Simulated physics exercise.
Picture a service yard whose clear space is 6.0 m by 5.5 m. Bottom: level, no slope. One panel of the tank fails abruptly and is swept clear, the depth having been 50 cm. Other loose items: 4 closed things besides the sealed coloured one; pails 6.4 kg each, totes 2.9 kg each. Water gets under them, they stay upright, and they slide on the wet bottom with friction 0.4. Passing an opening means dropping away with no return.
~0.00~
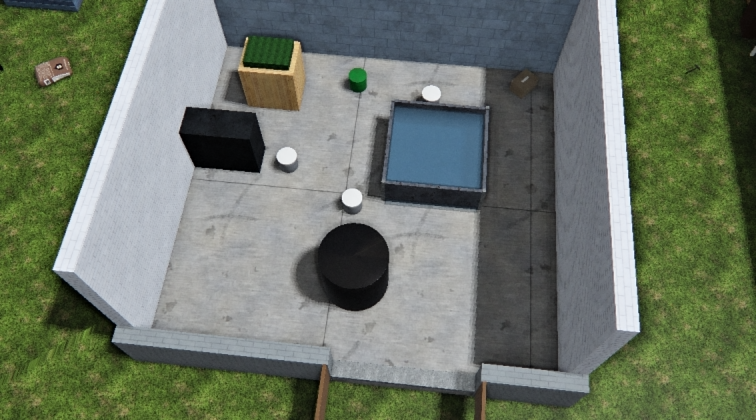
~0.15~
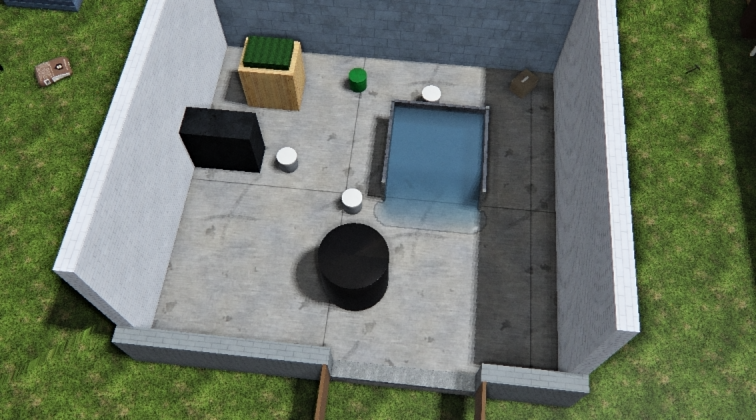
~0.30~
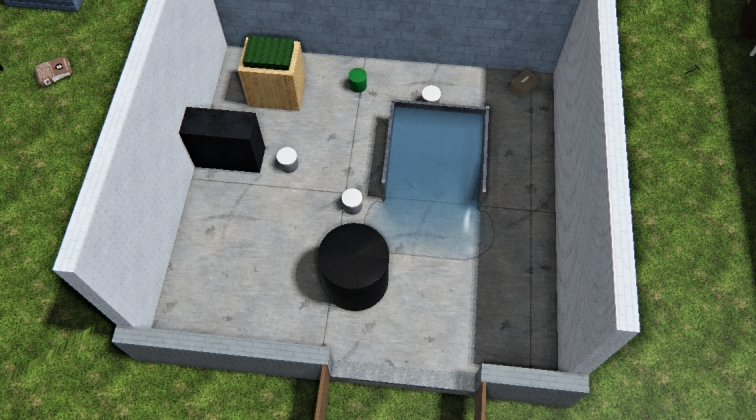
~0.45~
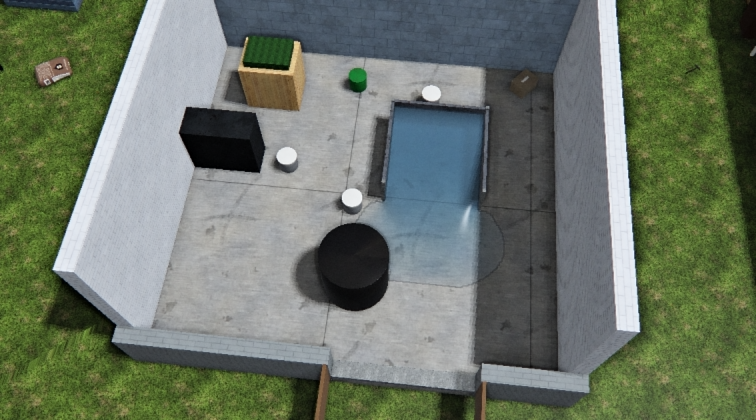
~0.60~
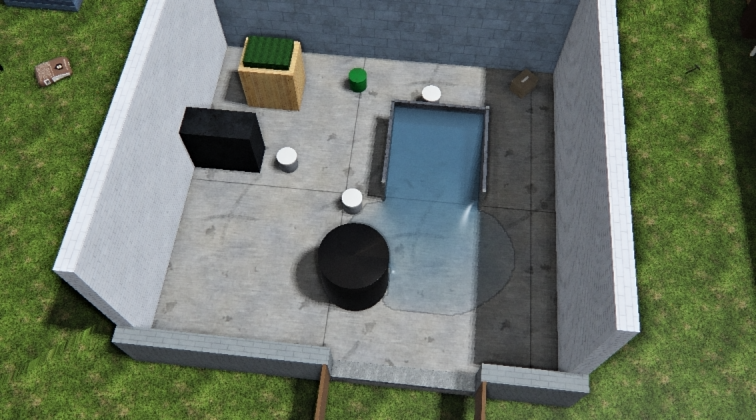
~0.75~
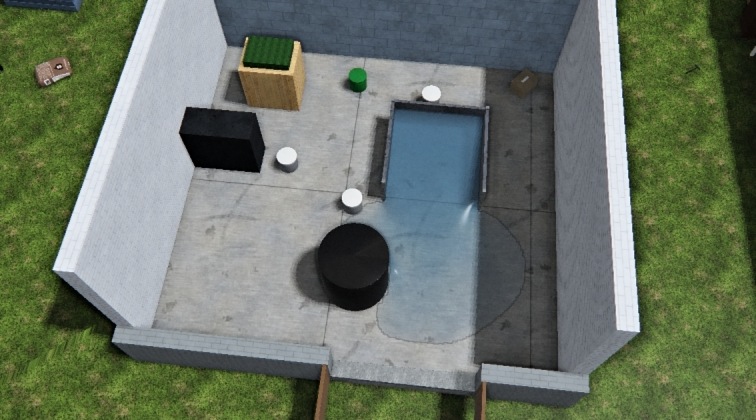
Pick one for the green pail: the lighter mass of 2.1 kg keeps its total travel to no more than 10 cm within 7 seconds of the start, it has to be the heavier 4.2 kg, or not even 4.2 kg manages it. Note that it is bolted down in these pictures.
My pick: The lighter mass.
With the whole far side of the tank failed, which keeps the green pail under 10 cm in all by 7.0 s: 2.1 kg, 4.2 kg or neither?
Well, in that case neither one does it.
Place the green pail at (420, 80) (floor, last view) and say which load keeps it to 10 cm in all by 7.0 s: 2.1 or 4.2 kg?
Lab note - result: Lighter mass suffices.
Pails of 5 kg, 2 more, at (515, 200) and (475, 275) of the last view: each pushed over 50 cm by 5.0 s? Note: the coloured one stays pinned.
Within it, beyond it.
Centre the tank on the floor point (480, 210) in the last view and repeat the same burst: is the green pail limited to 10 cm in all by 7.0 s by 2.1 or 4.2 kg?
Lab note - in that case: Lighter mass suffices.
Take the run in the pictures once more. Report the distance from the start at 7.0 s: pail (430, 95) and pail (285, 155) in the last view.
0 cm, 0 cm.
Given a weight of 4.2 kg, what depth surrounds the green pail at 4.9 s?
Depth: Approx. 0 cm.
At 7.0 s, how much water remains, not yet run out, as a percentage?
About 52 in a hundred parts of the water.
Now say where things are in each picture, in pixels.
The green pail at (358, 75), on the bottom; 2.2 m2 under water; 0 of 5 have shifted, in the first frame.
The green pail at (358, 75), on the bottom; 3.0 m2 under water; 0 of 5 have shifted, in the second frame.
The green pail at (358, 75), on the bottom; 3.9 m2 under water; 0 of 5 have shifted, in the third frame.
The green pail at (358, 75) rests on the ground; water covers 4.9 m2; 0 of 5 have shifted, in the fourth frame.
The green pail at (358, 75) rests on the ground; 5.9 m2 under water; 0 of 5 have shifted, in the fifth frame.
The green pail at (358, 75) rests on the ground; 6.9 m2 under water; 0 of 5 have shifted, in the sixth frame.
After 1.4 s the green pail would be 0 cm from its start with 2.1 kg and 0 cm from its start with 4.2 kg; 0 cm of water round it then.
After 3.1 s the green pail would be 0 cm from its start with 2.1 kg and 0 cm from its start with 4.2 kg; 0 cm of water round it then.
After 4.9 s the green pail would be 0 cm from its start with 2.1 kg and 0 cm from its start with 4.2 kg; 0 cm of water round it then.
After 7.0 s the green pail would be 0 cm from its start with 2.1 kg and 0 cm from its start with 4.2 kg; 0 cm of water round it then.
